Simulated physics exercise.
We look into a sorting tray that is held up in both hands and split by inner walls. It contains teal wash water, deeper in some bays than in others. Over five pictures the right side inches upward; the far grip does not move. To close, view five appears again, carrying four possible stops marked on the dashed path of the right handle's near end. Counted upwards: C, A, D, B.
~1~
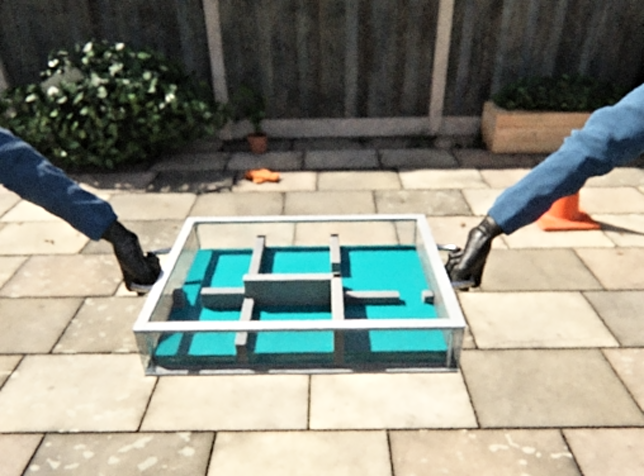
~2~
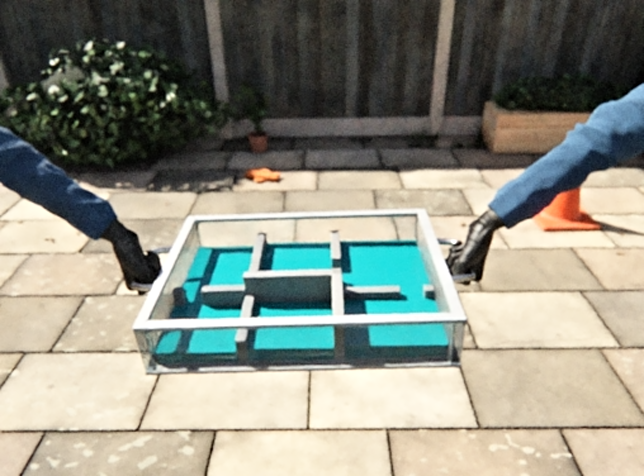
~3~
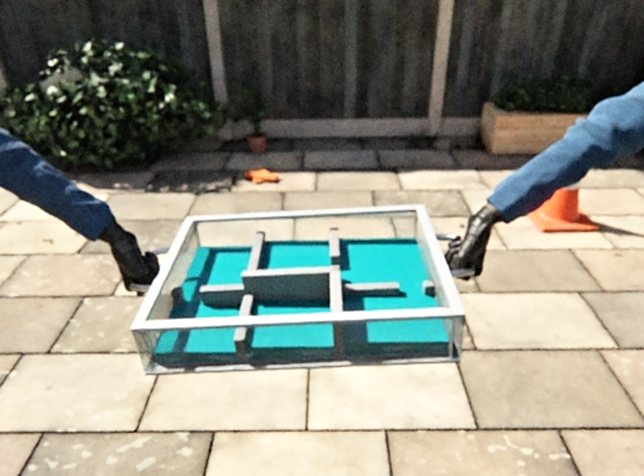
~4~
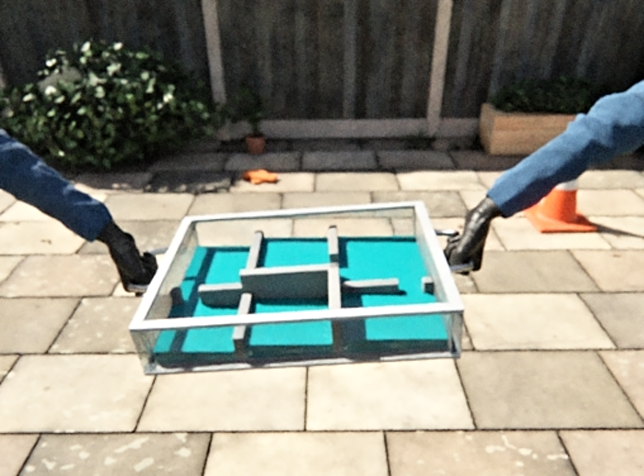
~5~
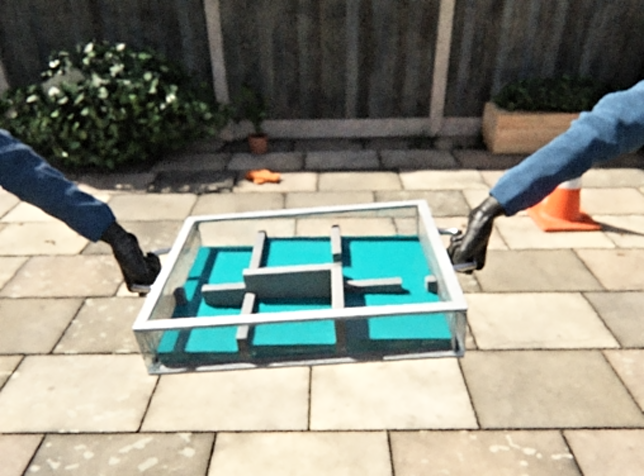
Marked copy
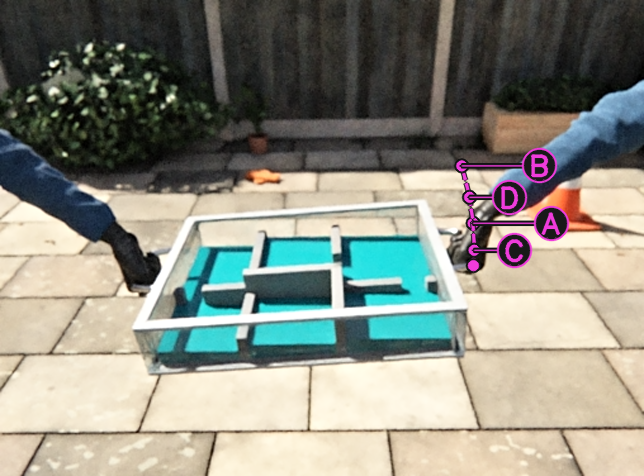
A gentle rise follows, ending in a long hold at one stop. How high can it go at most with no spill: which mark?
Stop B.
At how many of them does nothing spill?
All of them.
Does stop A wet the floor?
No, not at all.
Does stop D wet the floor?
No.
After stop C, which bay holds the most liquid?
The back middle bay.
On the marked copy, A at (473, 223); B at (461, 165); C at (474, 250); D at (469, 197).
If A is chosen, nothing spills; the back middle bay holds the most.
If B is chosen, nothing spills; the back left bay holds the most.
If C is chosen, nothing spills; the back middle bay holds the most.
If D is chosen, nothing spills; the back left bay holds the most.
